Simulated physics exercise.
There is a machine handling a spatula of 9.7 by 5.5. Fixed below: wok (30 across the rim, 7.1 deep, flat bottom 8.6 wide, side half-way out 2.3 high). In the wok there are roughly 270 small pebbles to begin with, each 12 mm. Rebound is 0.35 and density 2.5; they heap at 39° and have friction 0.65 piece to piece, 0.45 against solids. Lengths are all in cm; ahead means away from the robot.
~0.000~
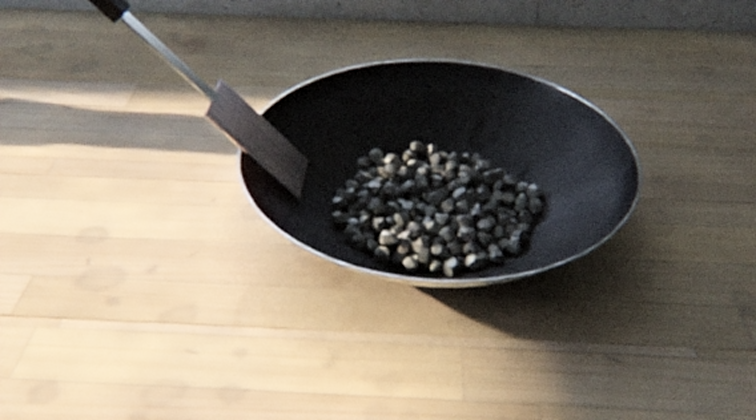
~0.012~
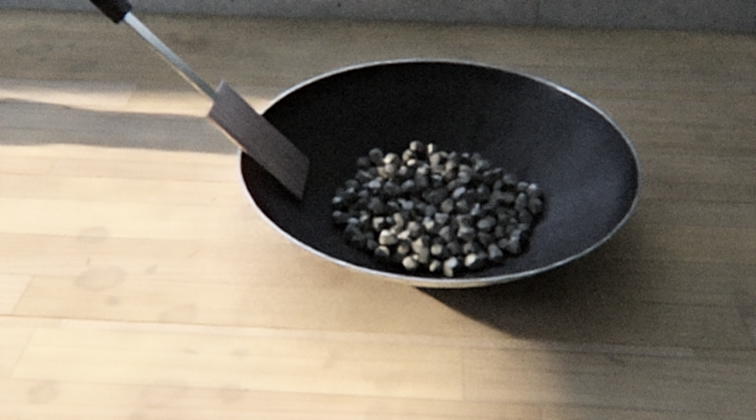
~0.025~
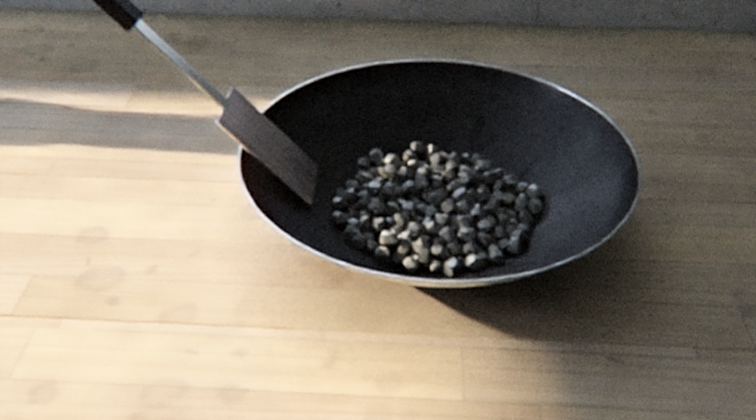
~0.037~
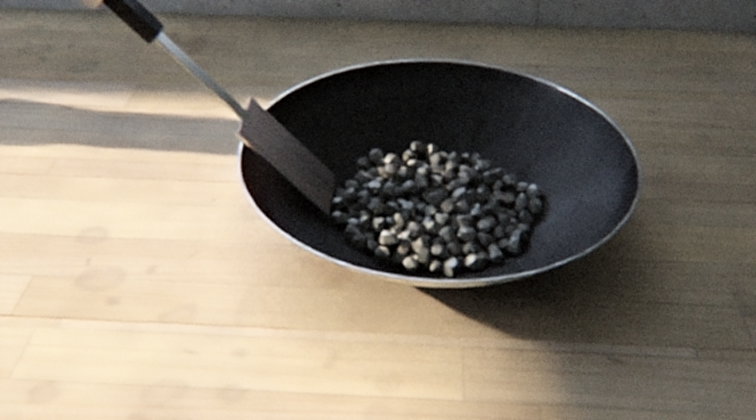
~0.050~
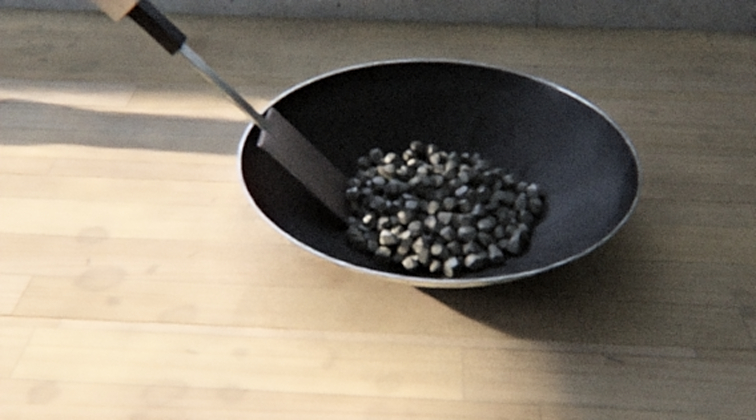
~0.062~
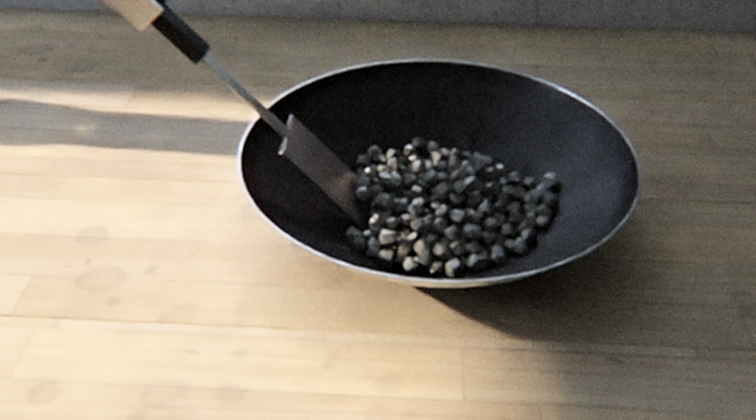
Spatula sliding down the left side of a dark wok and nudging a pile of small grey pebbles slightly to the right.
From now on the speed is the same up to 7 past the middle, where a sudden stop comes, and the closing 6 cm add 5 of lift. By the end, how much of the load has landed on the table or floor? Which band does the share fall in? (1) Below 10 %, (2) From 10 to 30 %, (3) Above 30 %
From 10 to 30 %.
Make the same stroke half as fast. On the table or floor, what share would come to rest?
Estimated result: Some 0 %.
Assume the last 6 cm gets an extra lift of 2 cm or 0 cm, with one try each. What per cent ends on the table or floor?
Close to 10 and 15 percent respectively.
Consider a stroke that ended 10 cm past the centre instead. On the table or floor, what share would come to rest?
It would come to roughly 30 percent.
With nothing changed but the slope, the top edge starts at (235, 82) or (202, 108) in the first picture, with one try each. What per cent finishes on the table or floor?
Around 10 per cent, then around 15 per cent.
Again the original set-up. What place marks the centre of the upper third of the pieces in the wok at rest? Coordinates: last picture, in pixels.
You'll find it at about (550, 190).
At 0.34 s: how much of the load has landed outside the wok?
5 %.
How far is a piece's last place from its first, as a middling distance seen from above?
Somewhere near 6 centimetres, I reckon.
After 0.09 s, sloping 48°, highest piece 7 above the table; 268 in the wok.
After 0.12 s, sloping 48°, highest piece 10 above the table; 264 in the wok, 4 on the blade or in flight.
After 0.34 s, sloping 48°, highest piece 18 above the table; 228 in the wok, 12 on the table or floor, 28 on the blade or in flight.
After 1.39 s, sloping 48°, highest piece 7 above the table; 227 in the wok, 41 on the table or floor.
At rest, 227 in the wok, 41 on the table or floor. That is 15 % on the table or floor.
